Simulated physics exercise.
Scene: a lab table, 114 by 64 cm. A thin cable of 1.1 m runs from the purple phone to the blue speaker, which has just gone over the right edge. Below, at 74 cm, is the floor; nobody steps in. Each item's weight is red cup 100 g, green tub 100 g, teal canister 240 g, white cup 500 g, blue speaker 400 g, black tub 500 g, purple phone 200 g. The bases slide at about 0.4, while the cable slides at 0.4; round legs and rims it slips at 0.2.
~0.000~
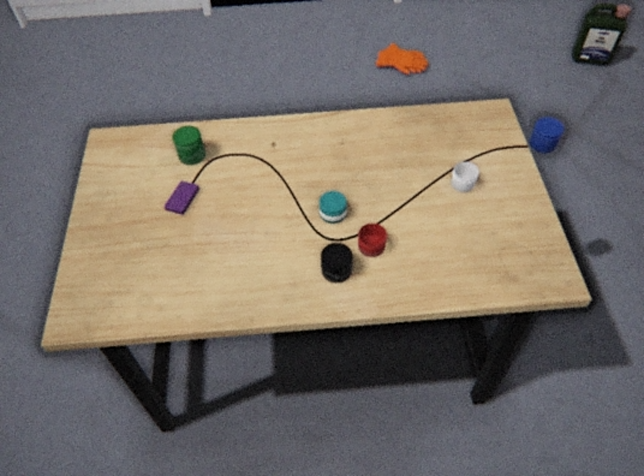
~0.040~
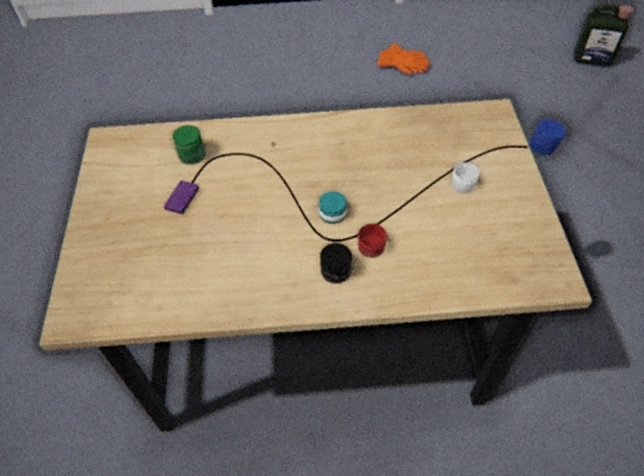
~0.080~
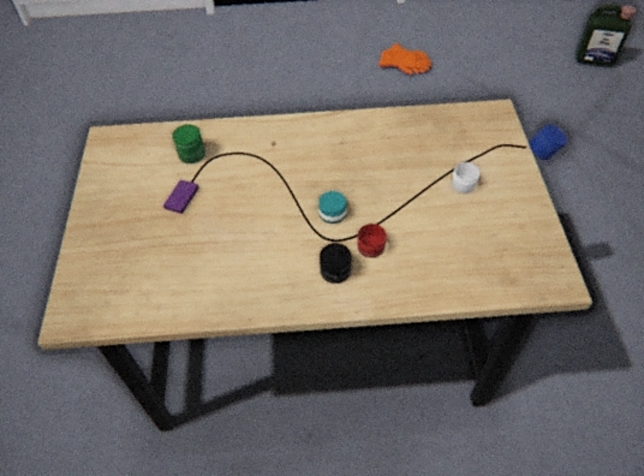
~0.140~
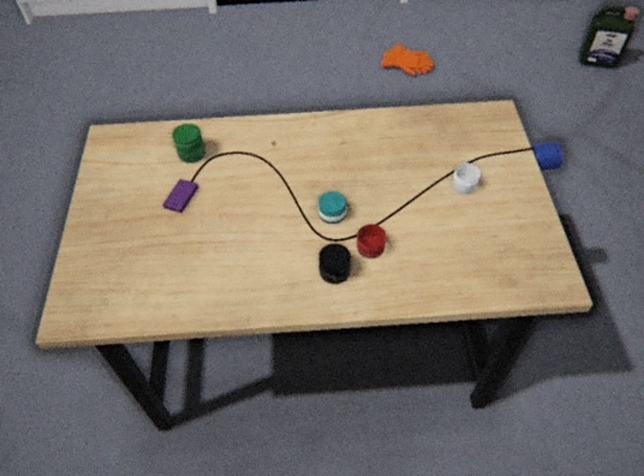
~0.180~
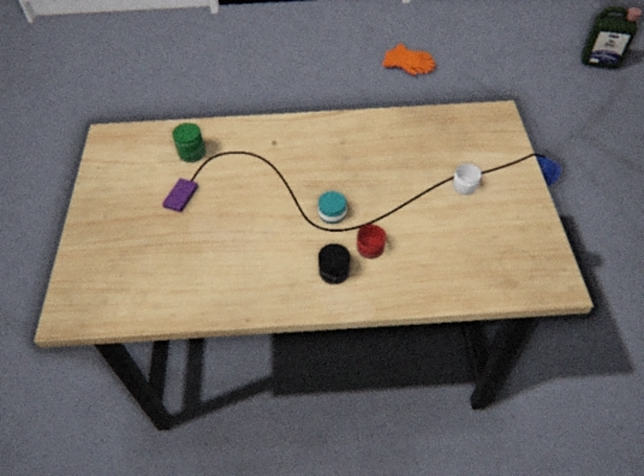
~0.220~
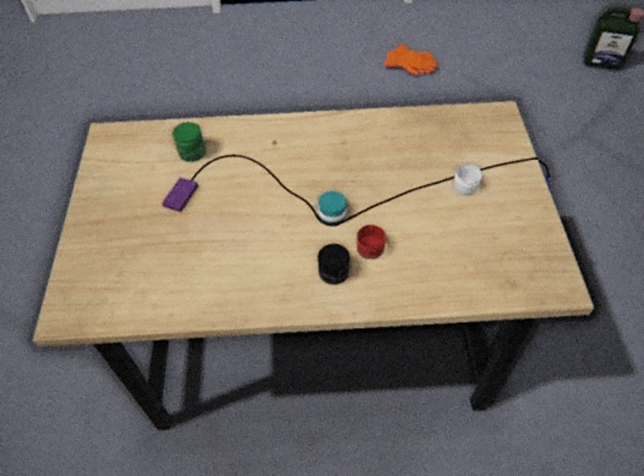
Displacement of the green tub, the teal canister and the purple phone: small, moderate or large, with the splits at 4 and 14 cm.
Green tub: Small, teal canister: Moderate, purple phone: Large.
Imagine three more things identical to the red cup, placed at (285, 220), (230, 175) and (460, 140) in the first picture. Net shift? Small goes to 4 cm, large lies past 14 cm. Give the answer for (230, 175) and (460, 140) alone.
In order they come out high and low.
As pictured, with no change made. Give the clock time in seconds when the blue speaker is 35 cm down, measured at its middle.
Answer: 0.38 s on the clock.
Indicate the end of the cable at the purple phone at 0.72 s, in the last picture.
You'll find it near pixel (334, 210).
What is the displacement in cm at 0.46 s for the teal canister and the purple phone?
Approx. shifts - teal canister: 4 cm; purple phone: 10 cm.
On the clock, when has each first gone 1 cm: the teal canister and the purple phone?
For the teal canister it's 0.34 s, while the purple phone gets there at 0.32 s.
At 0.5 s, the cable's tail end at (235, 225); purple phone 12 cm off its start, teal canister 4 cm off its start, blue speaker over the edge.
At 0.7 s, the cable's tail end at (334, 210); purple phone 33 cm off its start, teal canister 5 cm off its start, blue speaker over the edge.
At 1.0 s, the cable's tail end at (380, 212); purple phone 44 cm off its start at (366, 220), teal canister 7 cm off its start at (346, 182), blue speaker over the edge.
At 1.2 s, the cable's tail end at (380, 212); purple phone 44 cm off its start, teal canister 7 cm off its start, blue speaker over the edge.
At 2.4 s, the cable's tail end at (380, 212); purple phone 44 cm off its start at (366, 220), teal canister 7 cm off its start at (346, 182), green tub 0 cm off its start at (186, 131), blue speaker over the edge.
